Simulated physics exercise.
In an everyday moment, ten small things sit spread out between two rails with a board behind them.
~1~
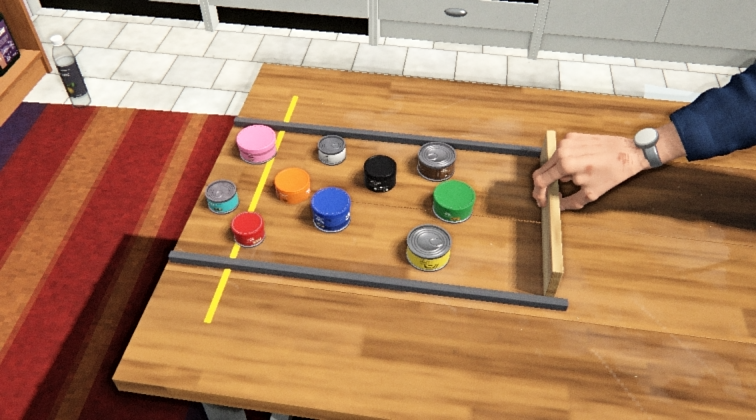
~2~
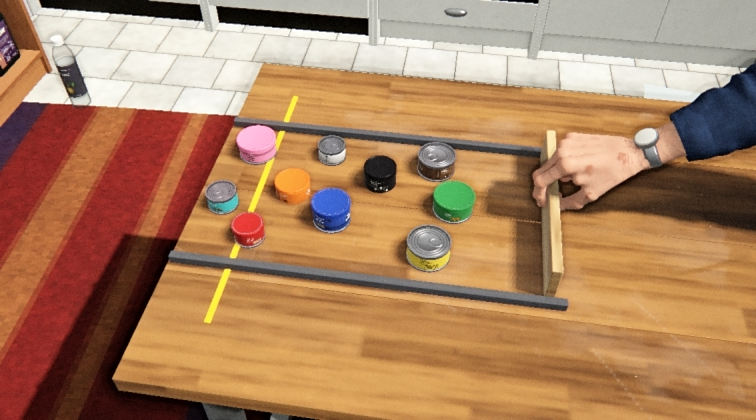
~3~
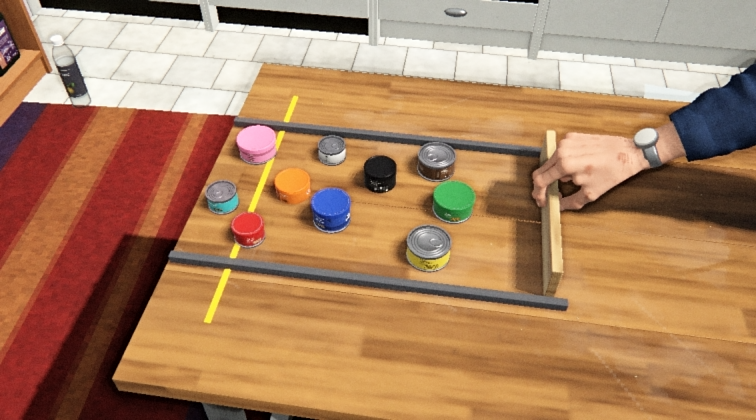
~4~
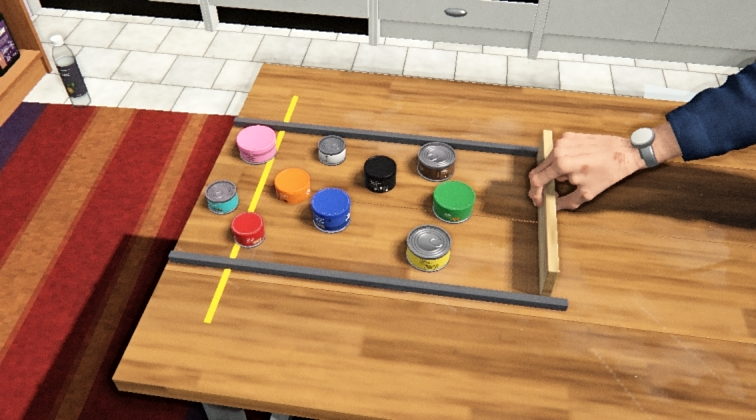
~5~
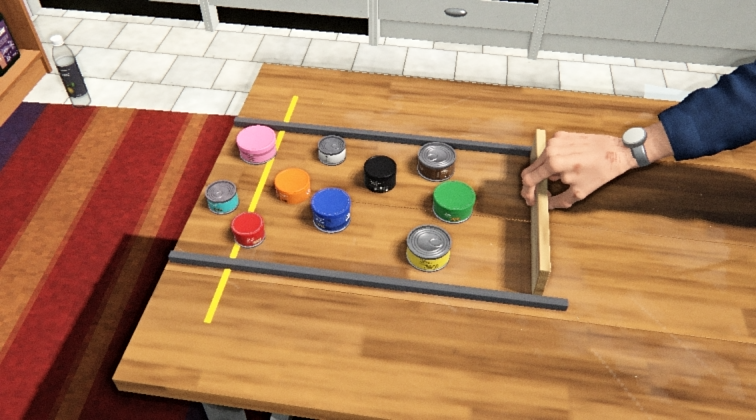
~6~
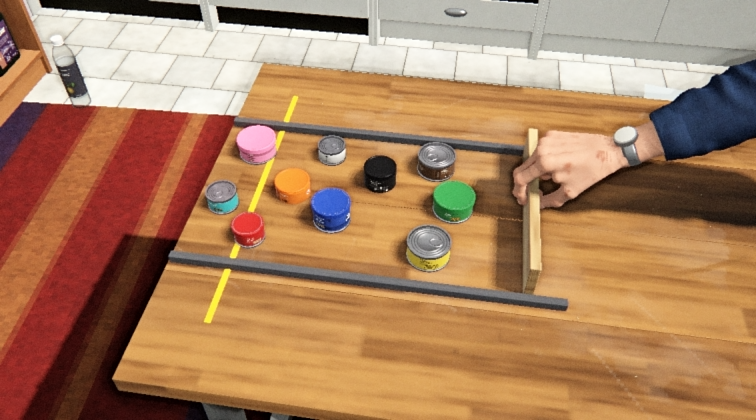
Wooden board held by a hand sliding slightly left between two dark rails, while the colourful tins and tubs ahead stay still.
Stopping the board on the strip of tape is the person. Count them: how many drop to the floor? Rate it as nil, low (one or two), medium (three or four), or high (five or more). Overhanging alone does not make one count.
Low, one or two.
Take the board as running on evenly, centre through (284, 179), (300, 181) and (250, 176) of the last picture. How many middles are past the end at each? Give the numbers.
In order, that gives 0, then 0, then 5.
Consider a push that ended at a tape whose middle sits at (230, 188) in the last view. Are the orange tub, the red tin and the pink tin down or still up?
In order, the orange tub goes off the edge, then the red tin goes off the edge, then the pink tin goes off the edge.
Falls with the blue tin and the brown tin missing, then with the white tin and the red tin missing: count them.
The first count is 0 and the second is 1.
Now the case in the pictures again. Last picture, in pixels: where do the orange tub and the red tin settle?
The orange tub at (206, 173), the red tin at (190, 218).
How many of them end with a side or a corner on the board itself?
At rest, 4 are in contact.
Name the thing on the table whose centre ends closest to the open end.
The orange tub.
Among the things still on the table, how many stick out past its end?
The total here is 4.
Early on, none off yet; turquoise tin at rest near (222, 198); pink tin at rest near (257, 145); red tin at rest near (249, 230).
Finally, the number that fall off is one or two; lost, pink tin.
